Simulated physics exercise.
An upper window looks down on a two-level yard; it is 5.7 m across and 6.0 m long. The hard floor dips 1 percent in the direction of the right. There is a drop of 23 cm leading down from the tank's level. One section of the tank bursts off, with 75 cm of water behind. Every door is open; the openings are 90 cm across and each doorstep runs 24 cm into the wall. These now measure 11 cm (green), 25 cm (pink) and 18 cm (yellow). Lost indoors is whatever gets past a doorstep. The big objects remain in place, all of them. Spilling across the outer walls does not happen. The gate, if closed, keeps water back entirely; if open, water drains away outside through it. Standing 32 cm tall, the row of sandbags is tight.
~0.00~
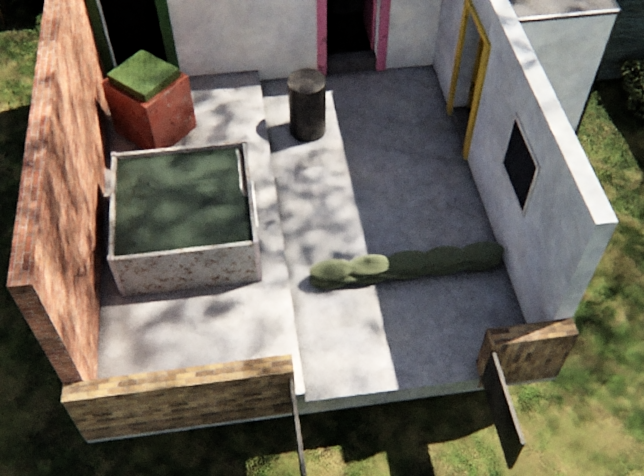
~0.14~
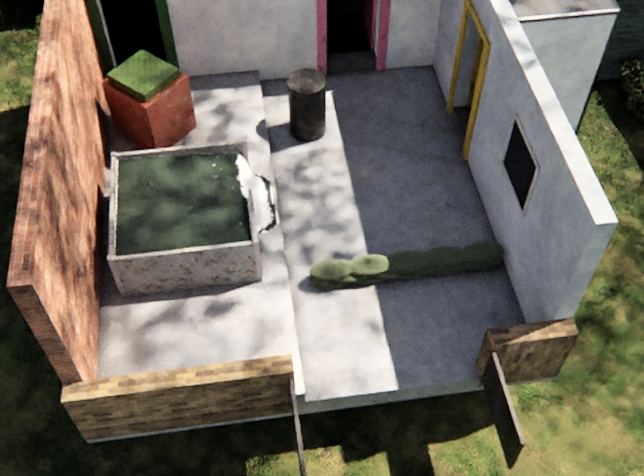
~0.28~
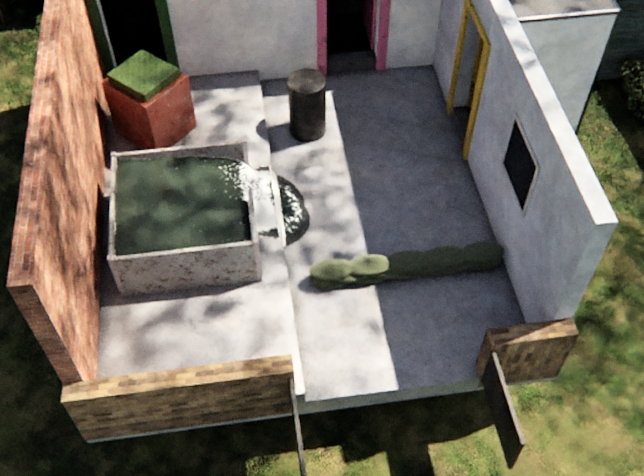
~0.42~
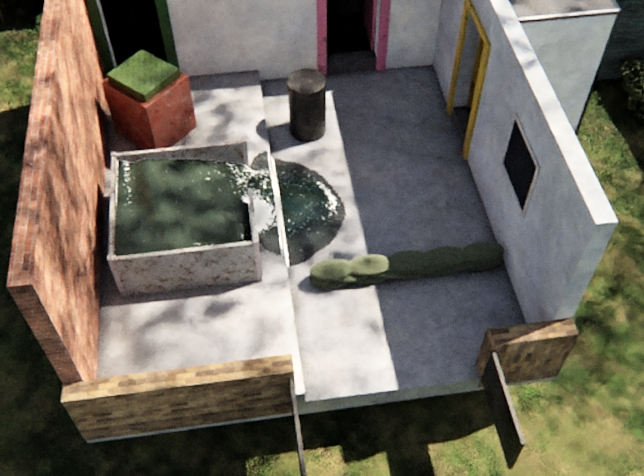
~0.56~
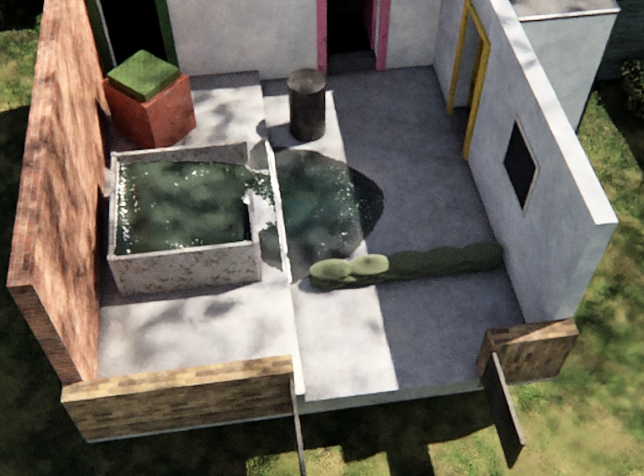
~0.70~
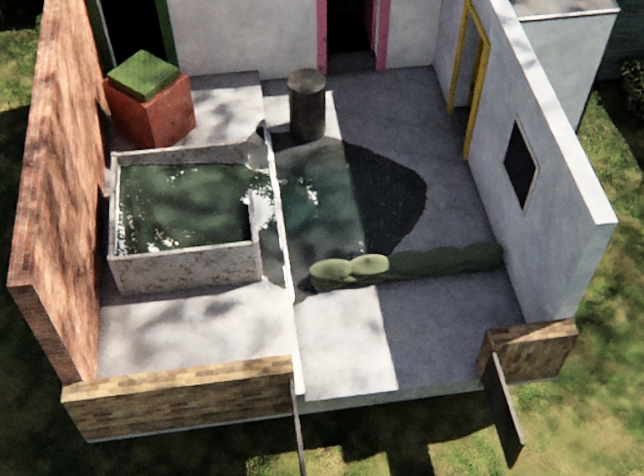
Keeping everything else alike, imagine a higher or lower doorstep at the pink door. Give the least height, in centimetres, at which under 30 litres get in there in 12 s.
14 cm.
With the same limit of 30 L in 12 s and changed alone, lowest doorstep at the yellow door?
At yellow, roughly 21 cm.
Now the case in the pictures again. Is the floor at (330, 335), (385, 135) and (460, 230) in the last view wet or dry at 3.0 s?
In turn: Still dry, under water, flooded.
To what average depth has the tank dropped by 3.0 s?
Close to 31 cm deep on average.
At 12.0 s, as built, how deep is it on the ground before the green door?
The depth there is around 0.0 cm.
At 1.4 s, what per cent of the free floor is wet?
35 %.
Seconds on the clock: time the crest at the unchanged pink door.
I'd say near 7.5 seconds.
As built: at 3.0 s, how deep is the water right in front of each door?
Door depths (cm): Green = 0, pink = 10, yellow = 24.
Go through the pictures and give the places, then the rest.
Still water, 75 cm deep, in the tank at (182, 200); the pink door at (353, 25) is dry, in the first frame.
Water pours out at (248, 193) and has run 0.3 m, to (274, 220); about 10 cm deep outside, 75 cm at the back, in the second frame.
The gap is at (248, 194), the front 0.8 m out at (305, 217); the back of the tank holds 75 cm, in the third frame.
The gap is at (248, 195), the front 1.3 m out at (340, 213); the back of the tank holds 72 cm, in the fourth frame.
The front is at (377, 200), 1.9 m from the gap at (248, 194); 3.4 m2 of floor is wet, 65 cm left at the back, in the fifth frame.
The gap is at (248, 194), the front 2.7 m out at (420, 187); the back of the tank holds 63 cm; 1.8 m in a straight line remain to the pink door at (353, 25), in the sixth frame.
After 1.4 s water covers 35 % of the floor, deepest (37 cm) near (263, 196); it has not reached the pink door.
After 3.0 s water covers 45 % of the floor, deepest (32 cm) near (430, 73); 10 cm at the pink door, 0 litres in over its 25 cm doorstep.
After 12.0 s water covers 55 % of the floor, deepest (20 cm) near (492, 248); 17 cm at the pink door, 0 litres in over its 25 cm doorstep.
At the pink door as built, the water arrived by 2.6 s and peaked near 20 cm at 7.6 s.
With a doorstep of 13 cm, 48 litres would have come in within the 12 s; with 17.5 cm, 5 litres. So under 30 litres takes about 14 cm.
